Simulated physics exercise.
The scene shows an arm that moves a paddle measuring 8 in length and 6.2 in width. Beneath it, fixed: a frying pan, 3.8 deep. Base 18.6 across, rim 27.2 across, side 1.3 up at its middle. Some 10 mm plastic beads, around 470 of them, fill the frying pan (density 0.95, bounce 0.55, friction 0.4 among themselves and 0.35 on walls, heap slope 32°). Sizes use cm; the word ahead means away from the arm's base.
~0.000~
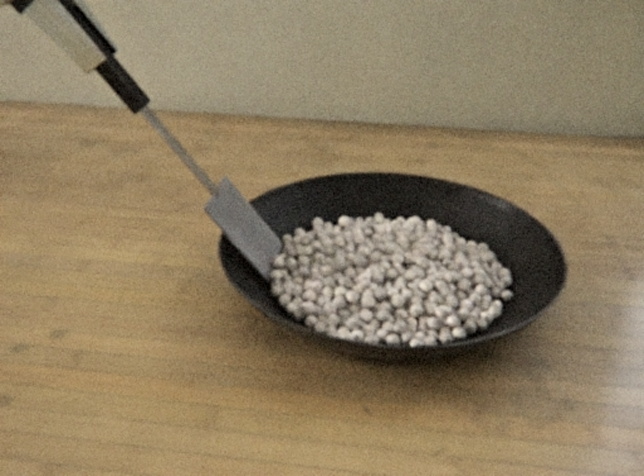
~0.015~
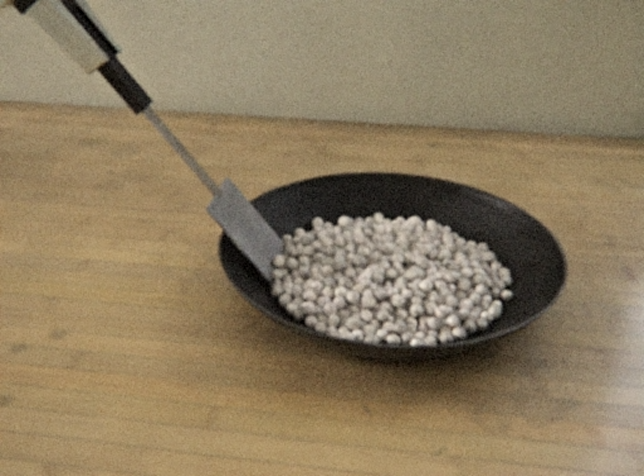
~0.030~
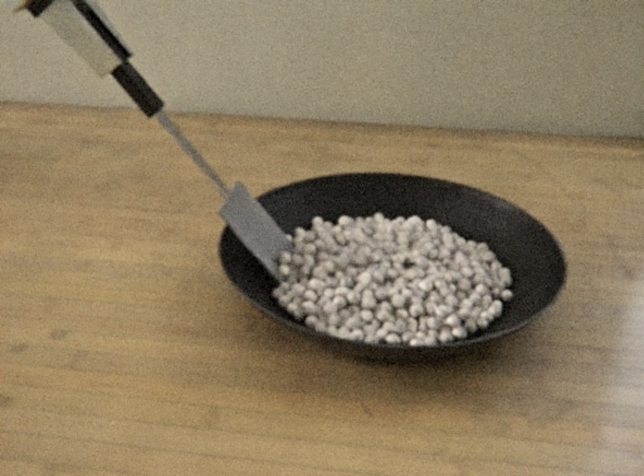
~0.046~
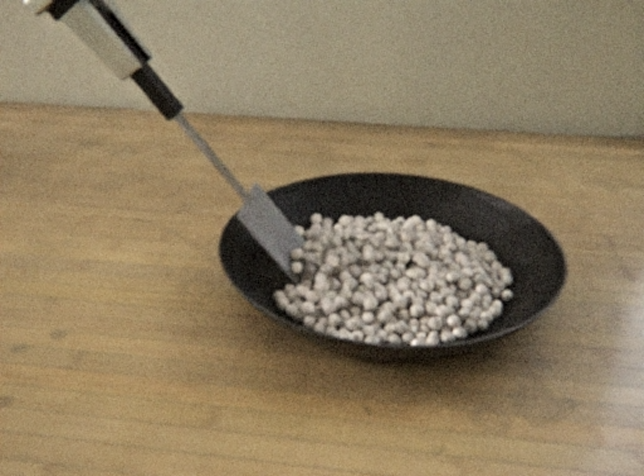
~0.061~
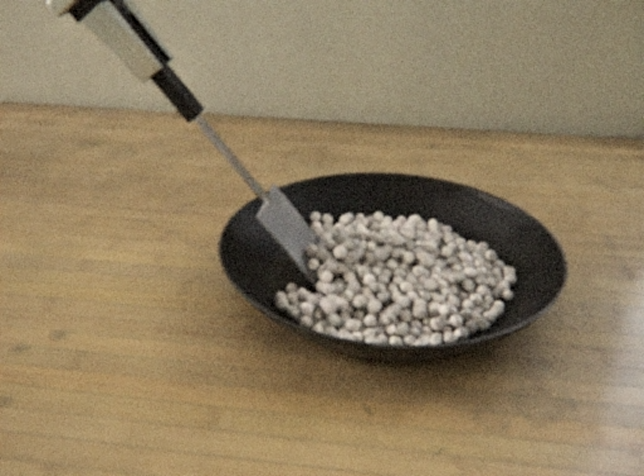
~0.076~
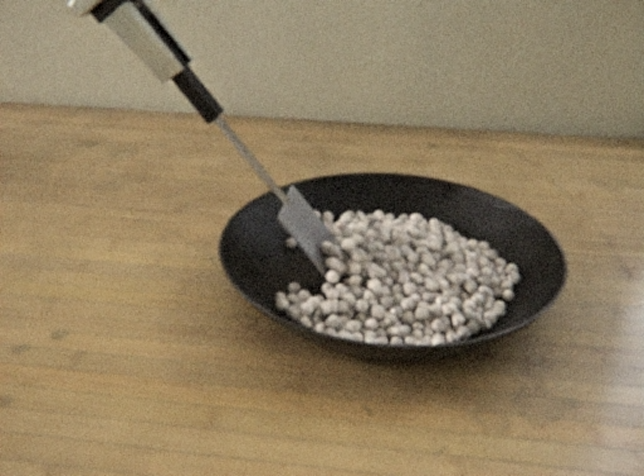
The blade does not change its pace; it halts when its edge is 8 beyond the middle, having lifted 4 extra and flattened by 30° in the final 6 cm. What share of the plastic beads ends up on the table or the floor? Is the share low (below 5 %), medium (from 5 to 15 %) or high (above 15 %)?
The share is medium, from 5 to 15 %.
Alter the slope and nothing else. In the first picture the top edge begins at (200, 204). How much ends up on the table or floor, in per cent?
10 percent or thereabouts.
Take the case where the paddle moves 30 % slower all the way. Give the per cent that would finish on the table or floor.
Approx. 5 per cent.
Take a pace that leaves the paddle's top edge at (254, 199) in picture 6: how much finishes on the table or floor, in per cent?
Estimate: Close to 0 %.
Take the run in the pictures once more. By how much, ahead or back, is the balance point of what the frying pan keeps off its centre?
It sits some 3.5 centimetres ahead of centre.
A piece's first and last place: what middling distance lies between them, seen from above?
Some 3 cm.
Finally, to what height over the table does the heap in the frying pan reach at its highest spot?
3.5 cm.
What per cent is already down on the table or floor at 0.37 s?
Roughly 8 percent of it.
After 0.11 s, sloping 52°, highest piece 6 above the table; 466 in the frying pan.
After 0.15 s, sloping 42°, highest piece 6 above the table; 466 in the frying pan.
After 0.37 s, sloping 22°, highest piece 4 above the table; 428 in the frying pan, 37 on the table or floor, 1 on the blade or in flight.
After 1.42 s, sloping 22°, highest piece 3 above the table; 428 in the frying pan, 38 on the table or floor.
At rest, 428 in the frying pan, 38 on the table or floor. That is 8 % on the table or floor.
